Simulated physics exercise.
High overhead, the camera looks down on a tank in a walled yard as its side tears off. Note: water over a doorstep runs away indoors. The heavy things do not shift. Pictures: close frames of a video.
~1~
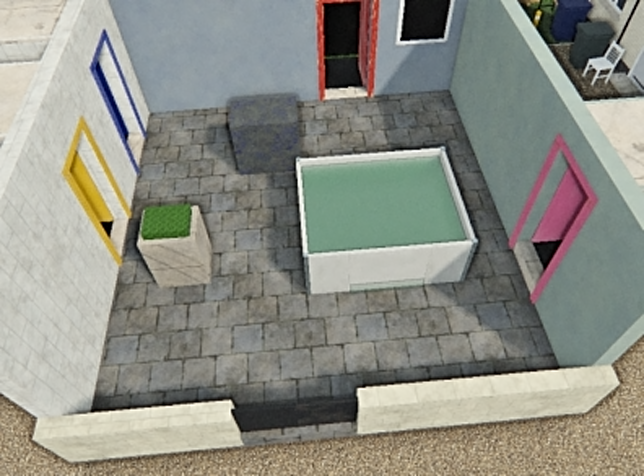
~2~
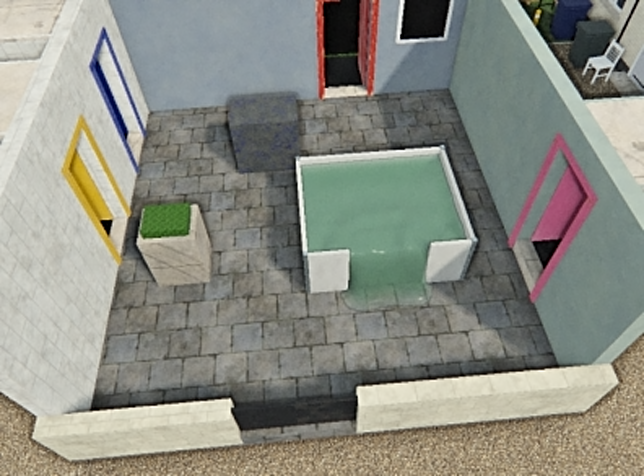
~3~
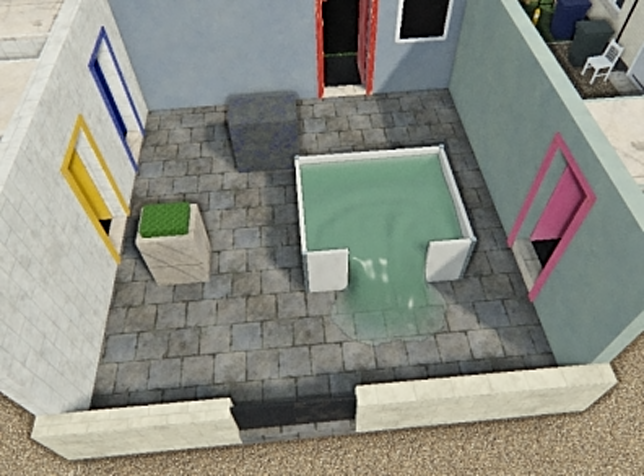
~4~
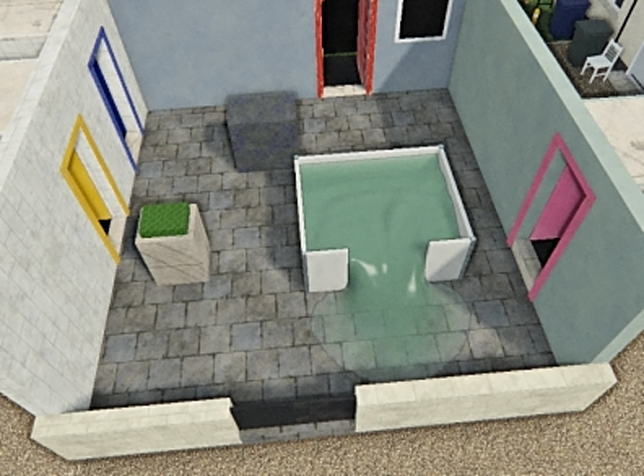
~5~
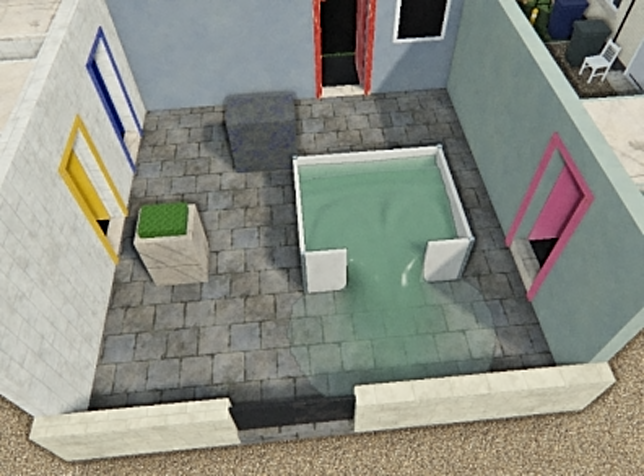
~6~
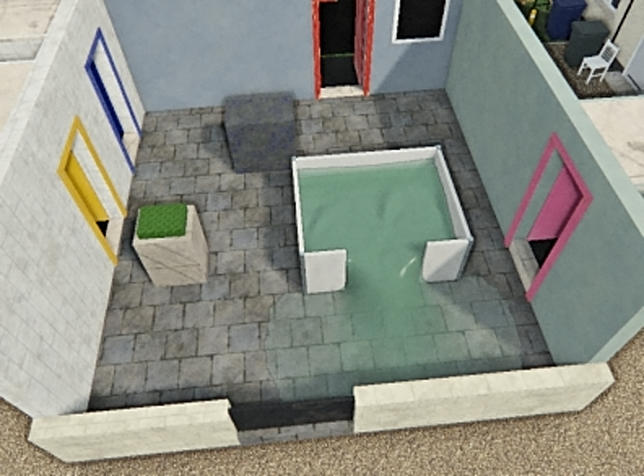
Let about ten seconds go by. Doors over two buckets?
Pink door not over; yellow door over; blue door not over; red door not over.
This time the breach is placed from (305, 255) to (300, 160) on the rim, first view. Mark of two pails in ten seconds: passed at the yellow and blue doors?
Lab note: Yellow door above the mark, blue door above the mark.
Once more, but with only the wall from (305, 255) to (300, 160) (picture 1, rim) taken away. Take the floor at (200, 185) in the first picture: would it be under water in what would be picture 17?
At that place: Under water.
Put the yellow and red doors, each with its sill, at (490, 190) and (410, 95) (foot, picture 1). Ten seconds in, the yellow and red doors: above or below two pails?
Short version: The yellow tops the limit and the red tops the limit.
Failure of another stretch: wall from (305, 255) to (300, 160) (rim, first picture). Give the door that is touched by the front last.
It would be the pink-painted one.
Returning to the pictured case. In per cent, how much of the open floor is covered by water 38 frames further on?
I'd estimate some 90 per cent.
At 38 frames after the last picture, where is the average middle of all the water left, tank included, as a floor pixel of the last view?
Roughly at (325, 240).
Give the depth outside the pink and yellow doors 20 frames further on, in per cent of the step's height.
Roughly 60 % and 270 %, respectively.
A moment on, water covers 20 % of the floor; the pink door wet at the sill, nothing in, the yellow door not reached, the blue door not reached, the red door not reached.
Next, water covers 30 % of the floor; the pink door wet at the sill, nothing in, the yellow door not reached, the blue door not reached, the red door not reached.
Then, water covers 60 % of the floor; the pink door wet at the sill, nothing in, the yellow door under two buckets in, the blue door wet at the sill, nothing in, the red door not reached.
Later, water covers 90 % of the floor; the pink door wet at the sill, nothing in, the yellow door over two buckets in, the blue door wet at the sill, nothing in, the red door under two buckets in.
In the end, water covers 100 % of the floor; the pink door wet at the sill, nothing in, the yellow door far over two buckets in, the blue door under two buckets in, the red door under two buckets in.
